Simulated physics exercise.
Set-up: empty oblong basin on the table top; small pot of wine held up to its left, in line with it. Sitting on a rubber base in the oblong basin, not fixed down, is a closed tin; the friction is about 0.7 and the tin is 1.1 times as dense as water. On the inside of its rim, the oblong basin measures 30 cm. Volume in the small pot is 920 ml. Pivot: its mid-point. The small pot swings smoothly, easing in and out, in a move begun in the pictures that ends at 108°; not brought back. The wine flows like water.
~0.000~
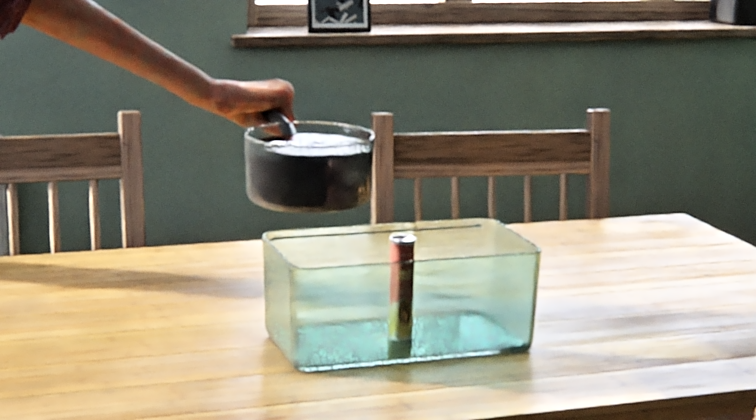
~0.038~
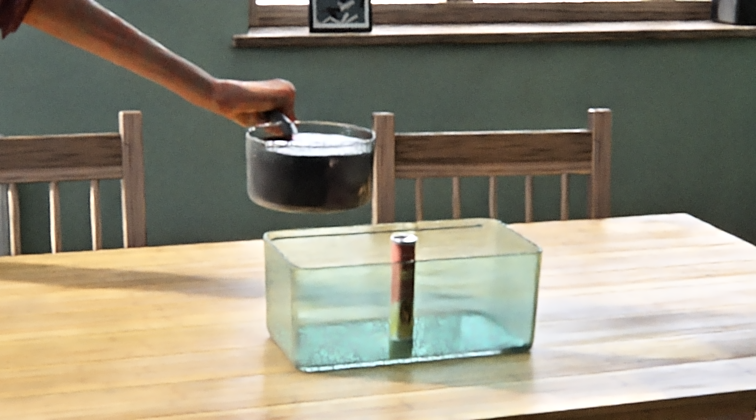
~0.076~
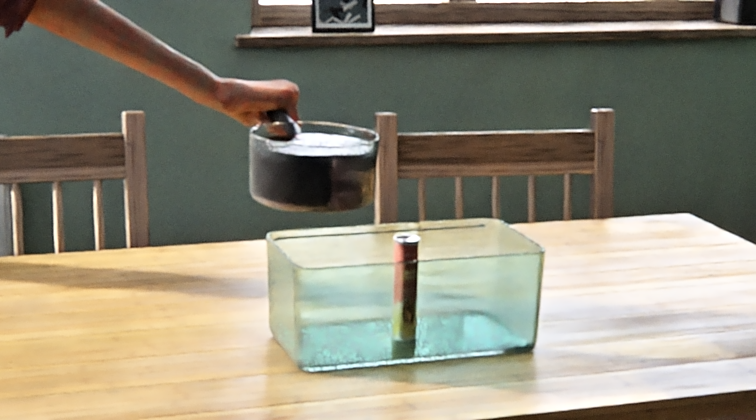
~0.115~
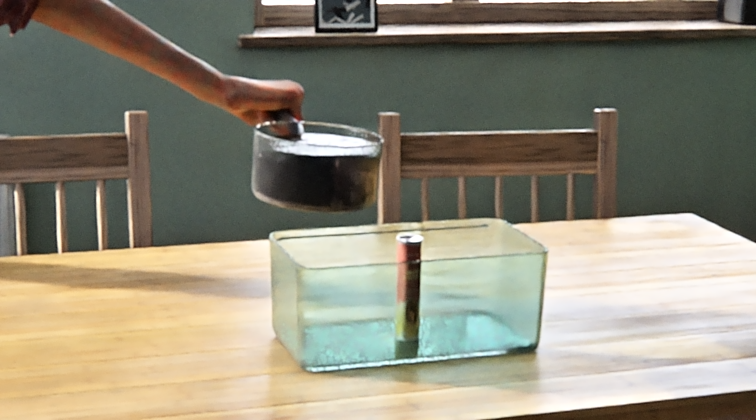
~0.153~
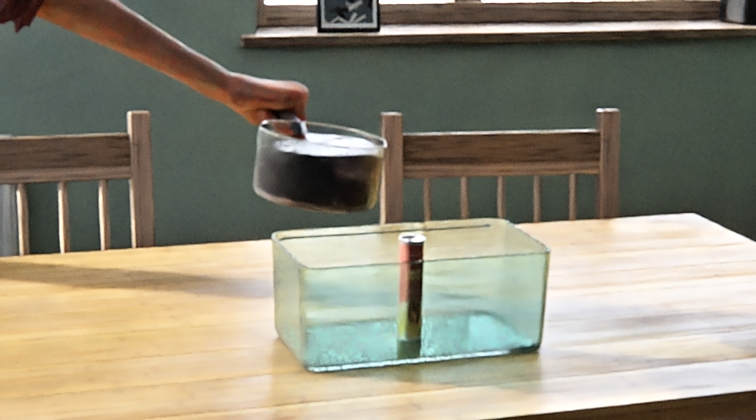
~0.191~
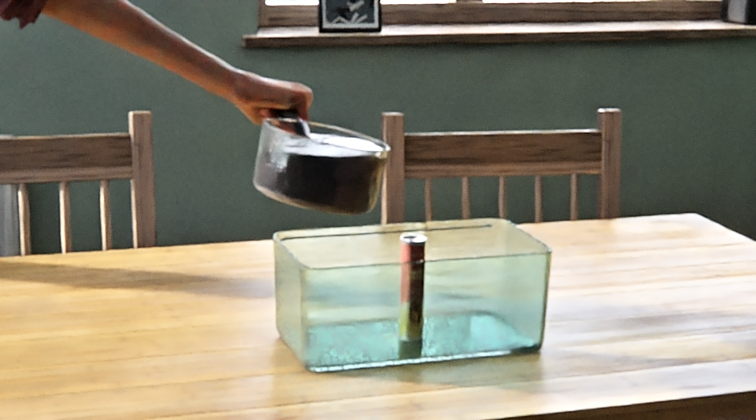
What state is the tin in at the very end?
Watch, it's going to keep its feet.
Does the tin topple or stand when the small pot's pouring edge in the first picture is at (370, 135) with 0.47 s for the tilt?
Then it tips over.
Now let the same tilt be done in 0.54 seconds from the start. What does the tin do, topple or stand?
Outcome - the tin comes down.
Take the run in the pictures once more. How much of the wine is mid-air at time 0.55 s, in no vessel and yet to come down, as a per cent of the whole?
Near 30 per cent at that time.
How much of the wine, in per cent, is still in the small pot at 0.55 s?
Some 52 % of it is still there.
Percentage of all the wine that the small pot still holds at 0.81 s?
I'd say some 8 per cent remains.
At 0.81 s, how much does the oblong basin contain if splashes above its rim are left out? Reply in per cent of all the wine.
Near 88 in a hundred.
After 0.55 s the tilt is 74° and 52 per cent is still to pour; the tin stands where it began.
After 0.81 s the tilt is 106° and 8 per cent is still to pour; the tin stands where it began.
After 1.09 s the tilt is 108° and 0 per cent is still to pour; the tin stands where it began.
After 1.39 s the tilt is 108° and 0 per cent is still to pour; the tin stands where it began.
In the end the tin stands where it began.
